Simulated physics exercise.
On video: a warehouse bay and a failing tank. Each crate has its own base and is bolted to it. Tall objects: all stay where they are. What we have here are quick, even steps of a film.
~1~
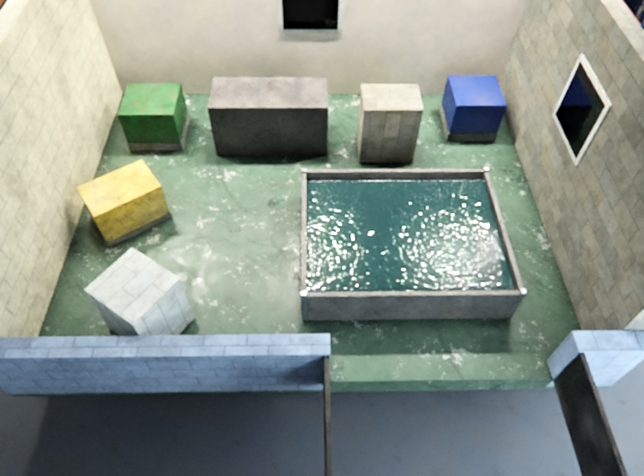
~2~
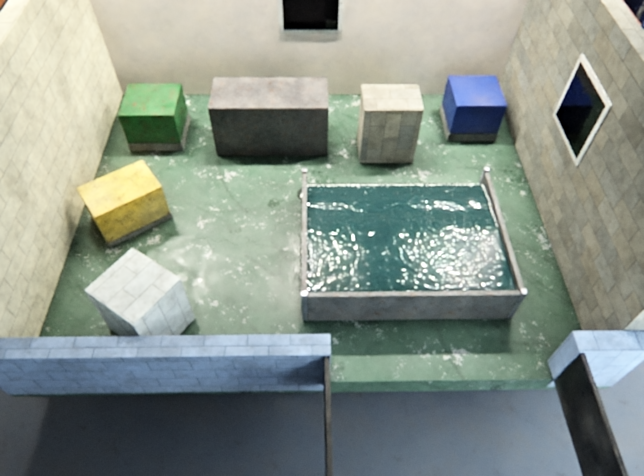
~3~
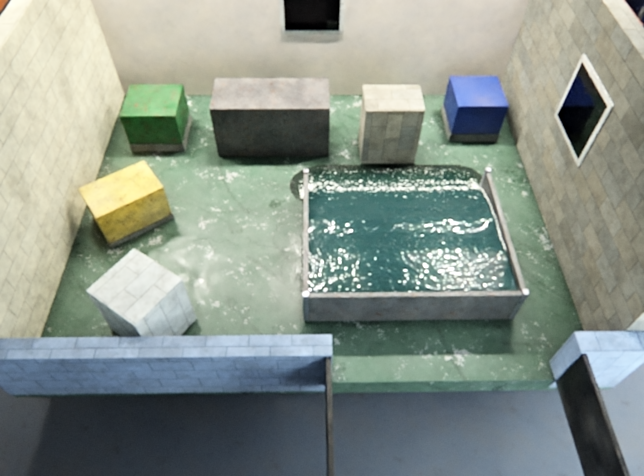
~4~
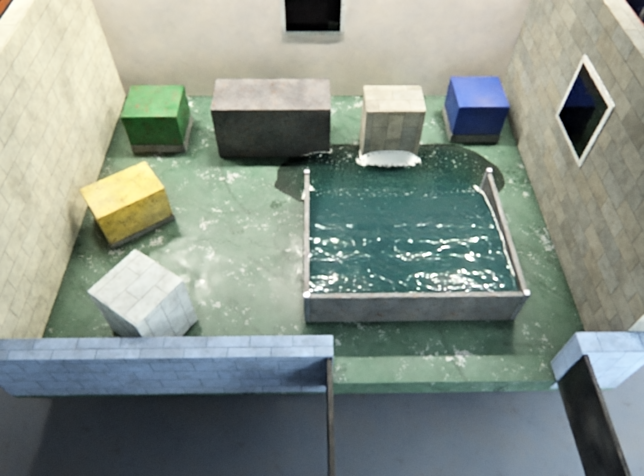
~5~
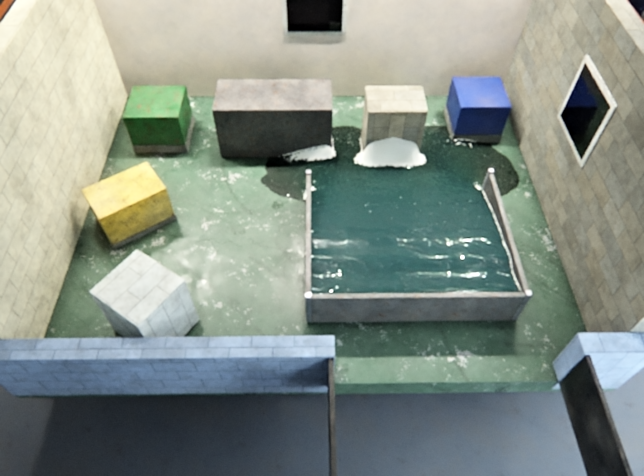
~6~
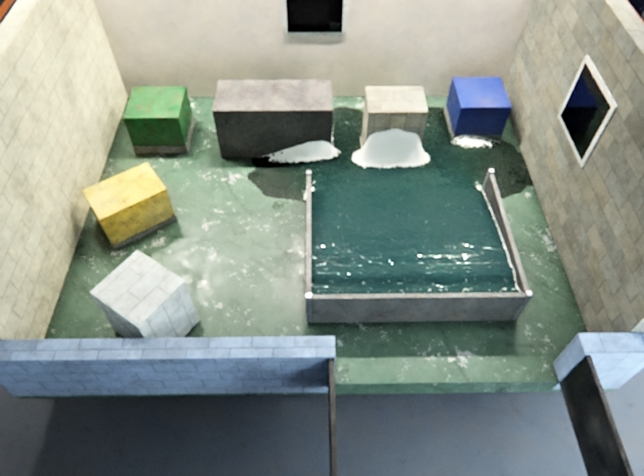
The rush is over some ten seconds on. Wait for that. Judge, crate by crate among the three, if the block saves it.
Yellow crate: Block fails, wet; blue crate: Block fails, wet; green crate: Block fails, wet.
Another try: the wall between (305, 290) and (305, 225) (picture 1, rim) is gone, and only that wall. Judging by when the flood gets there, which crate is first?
That would be the crate marked yellow.
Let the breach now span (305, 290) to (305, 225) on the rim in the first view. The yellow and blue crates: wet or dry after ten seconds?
As it turns out, the yellow crate gets overtopped, and the blue crate is left untouched.
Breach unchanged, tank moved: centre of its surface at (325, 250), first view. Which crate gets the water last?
Answer: The yellow crate.
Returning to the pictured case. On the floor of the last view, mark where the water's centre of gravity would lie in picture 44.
The balance point is around (324, 189).
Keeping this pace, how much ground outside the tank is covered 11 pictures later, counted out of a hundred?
My guess is around 50 in a hundred.
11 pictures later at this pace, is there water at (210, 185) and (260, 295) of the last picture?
As listed: Covered, not flooded.
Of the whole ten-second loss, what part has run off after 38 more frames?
It comes to around 35 per cent.
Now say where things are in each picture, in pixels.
Still water in the tank at (403, 230), in the first frame.
The front is at a hidden place, out from the gap on the tank's far side, in the second frame.
Water pours out on the tank's far side and has run to (297, 182), in the third frame.
Water pours out on the tank's far side and has run to (287, 172), in the fourth frame.
The front is at (277, 159), out from the gap on the tank's far side, in the fifth frame.
The front is at (443, 112), out from the gap on the tank's far side, in the sixth frame.
A moment on, water covers 30 % of the floor; the yellow crate not reached, the blue crate water round its plinth, the green crate not reached.
Next, water covers 50 % of the floor; the yellow crate water round its plinth, the blue crate water round its plinth, the green crate water round its plinth.
Then, water covers 75 % of the floor; the yellow crate water round its plinth, the blue crate water round its plinth, the green crate water round its plinth.
Later, water covers 90 % of the floor; the yellow crate water round its plinth, the blue crate water round its plinth, the green crate water round its plinth.
In the end, water covers 100 % of the floor; the yellow crate was topped, the blue crate was topped, the green crate was topped.
